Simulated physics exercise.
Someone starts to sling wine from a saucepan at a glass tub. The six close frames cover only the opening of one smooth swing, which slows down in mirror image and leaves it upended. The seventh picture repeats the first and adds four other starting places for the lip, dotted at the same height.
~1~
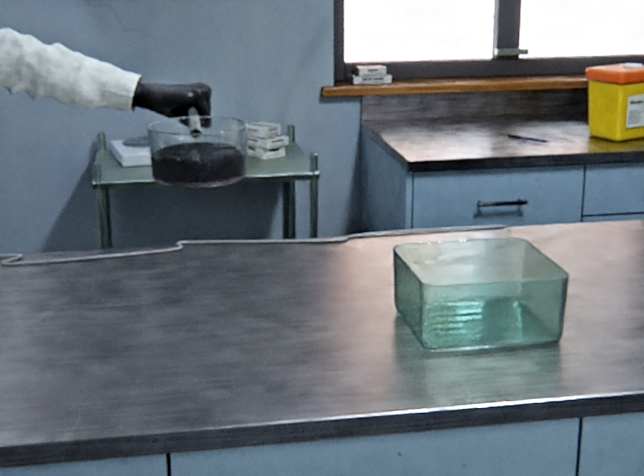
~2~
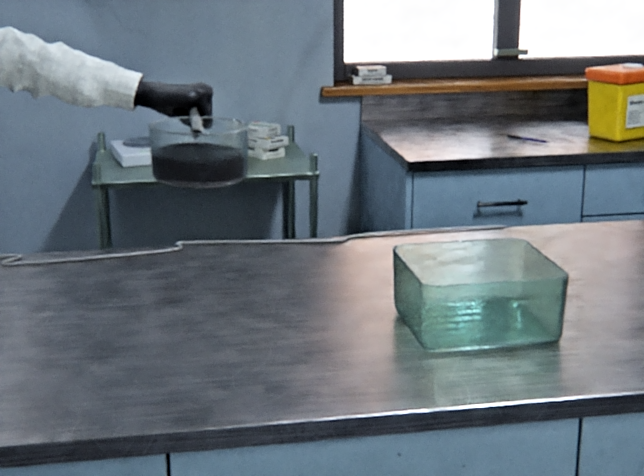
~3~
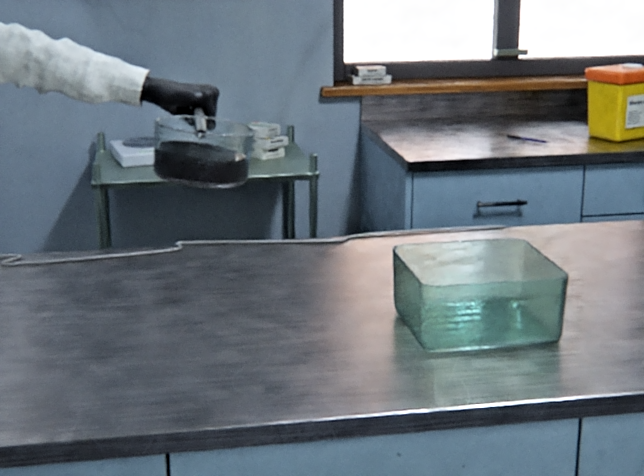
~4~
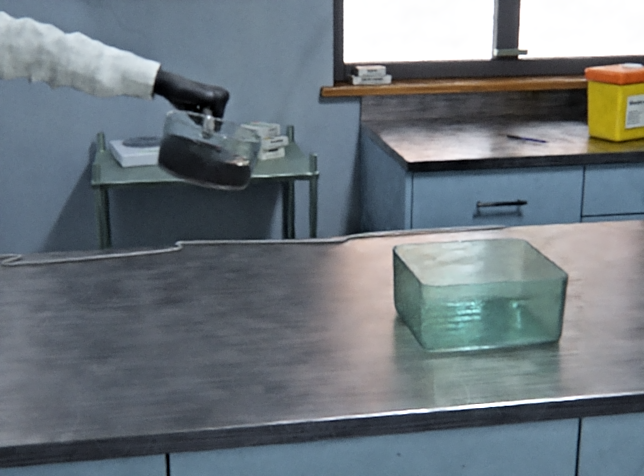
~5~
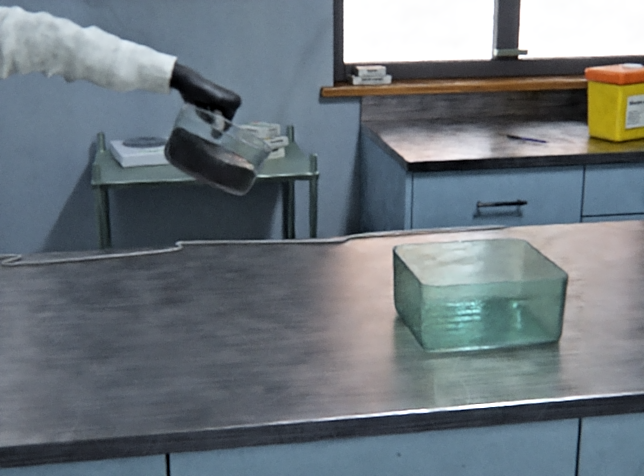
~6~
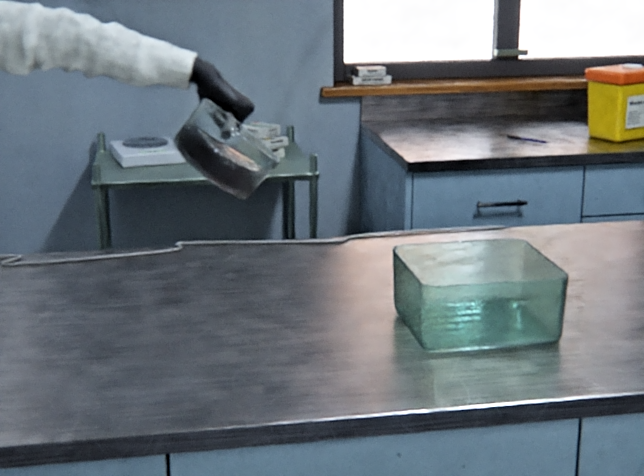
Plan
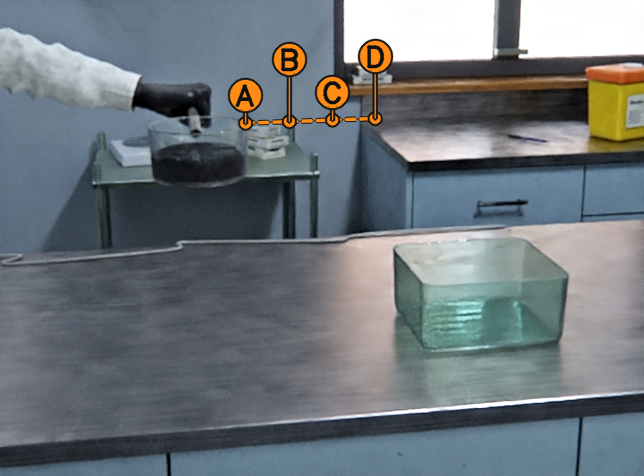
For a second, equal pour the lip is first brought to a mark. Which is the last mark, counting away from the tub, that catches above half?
B.
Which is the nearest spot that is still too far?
Here it is spot A.
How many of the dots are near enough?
Three of them.
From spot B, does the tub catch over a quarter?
Yes, clearly.
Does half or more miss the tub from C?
No, that is safe.
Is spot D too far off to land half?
No, not at all.
On the marked copy, A at (245, 123); B at (289, 121); C at (332, 120); D at (375, 118).
If A is chosen, about 4 % lands in the tub, 92 % falls short and 3 % goes beside or beyond.
If B is chosen, about 68 % lands in the tub, 11 % falls short and 21 % goes beside or beyond.
If C is chosen, about 68 % lands in the tub, 8 % falls short and 23 % goes beside or beyond.
If D is chosen, about 88 % lands in the tub, 9 % falls short.
